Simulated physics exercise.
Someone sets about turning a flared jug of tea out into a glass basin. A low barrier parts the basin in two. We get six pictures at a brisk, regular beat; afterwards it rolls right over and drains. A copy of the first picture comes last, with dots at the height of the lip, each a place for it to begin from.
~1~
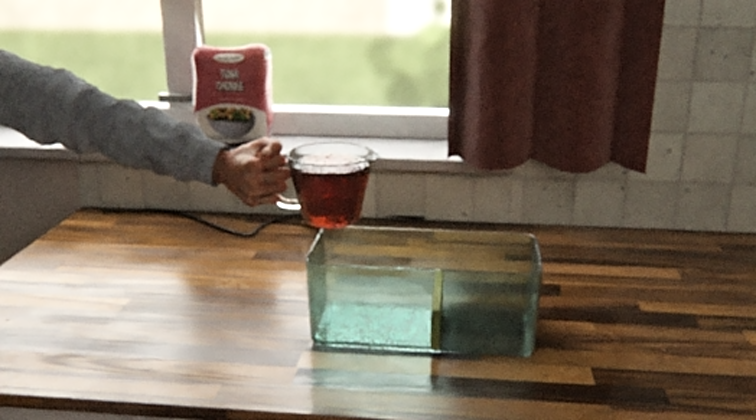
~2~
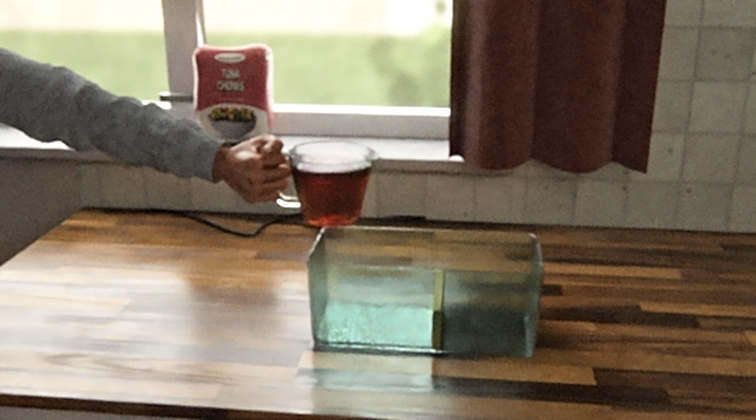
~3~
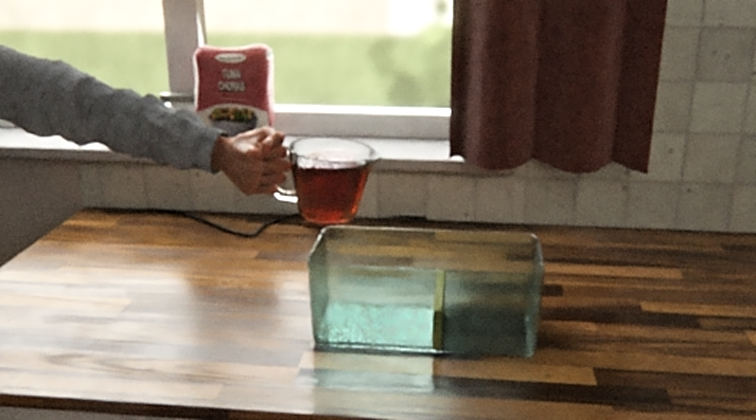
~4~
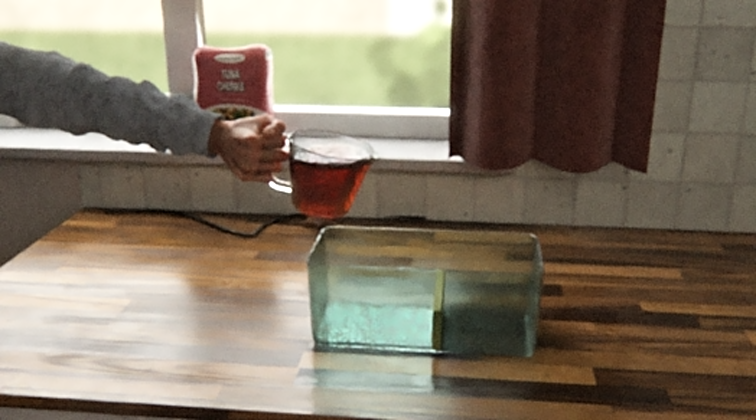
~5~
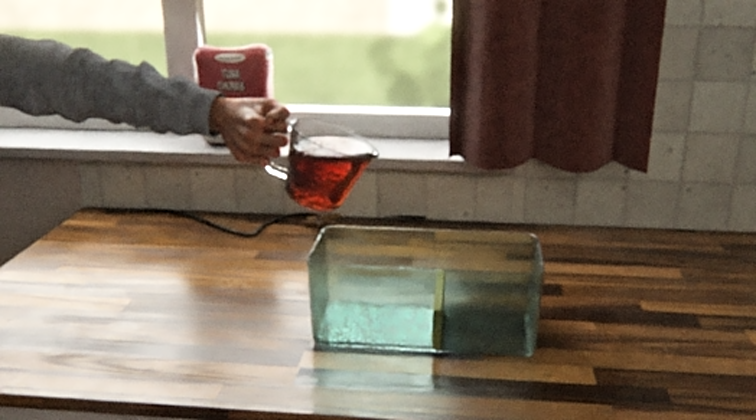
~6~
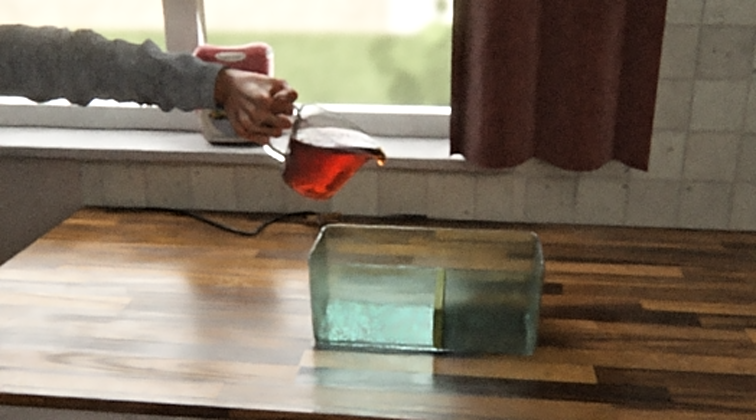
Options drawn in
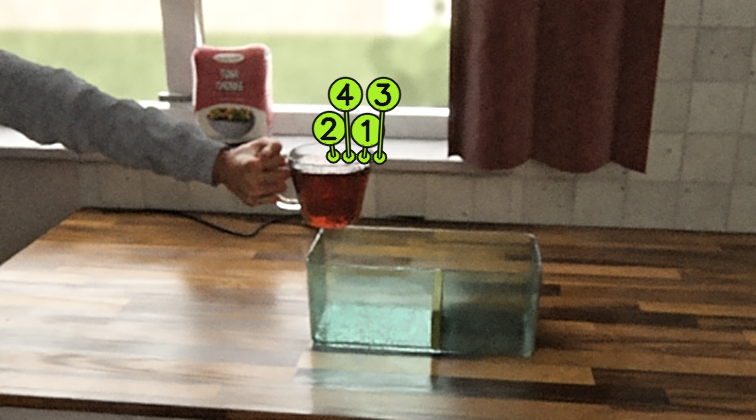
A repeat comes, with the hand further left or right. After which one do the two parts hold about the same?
It is 1.
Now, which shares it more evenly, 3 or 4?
3.
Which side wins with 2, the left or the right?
The left one.
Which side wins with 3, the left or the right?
More ends on the right.
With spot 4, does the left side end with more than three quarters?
Yes.
On the marked copy, 1 at (364, 156); 2 at (333, 156); 3 at (379, 157); 4 at (348, 156).
With 1, about 51 % ends left of the wall and 47 % right of it.
With 2, about 94 % ends left of the wall and 3 % right of it; 3 % is lost outside.
With 3, about 14 % ends left of the wall and 85 % right of it.
With 4, about 93 % ends left of the wall and 5 % right of it.
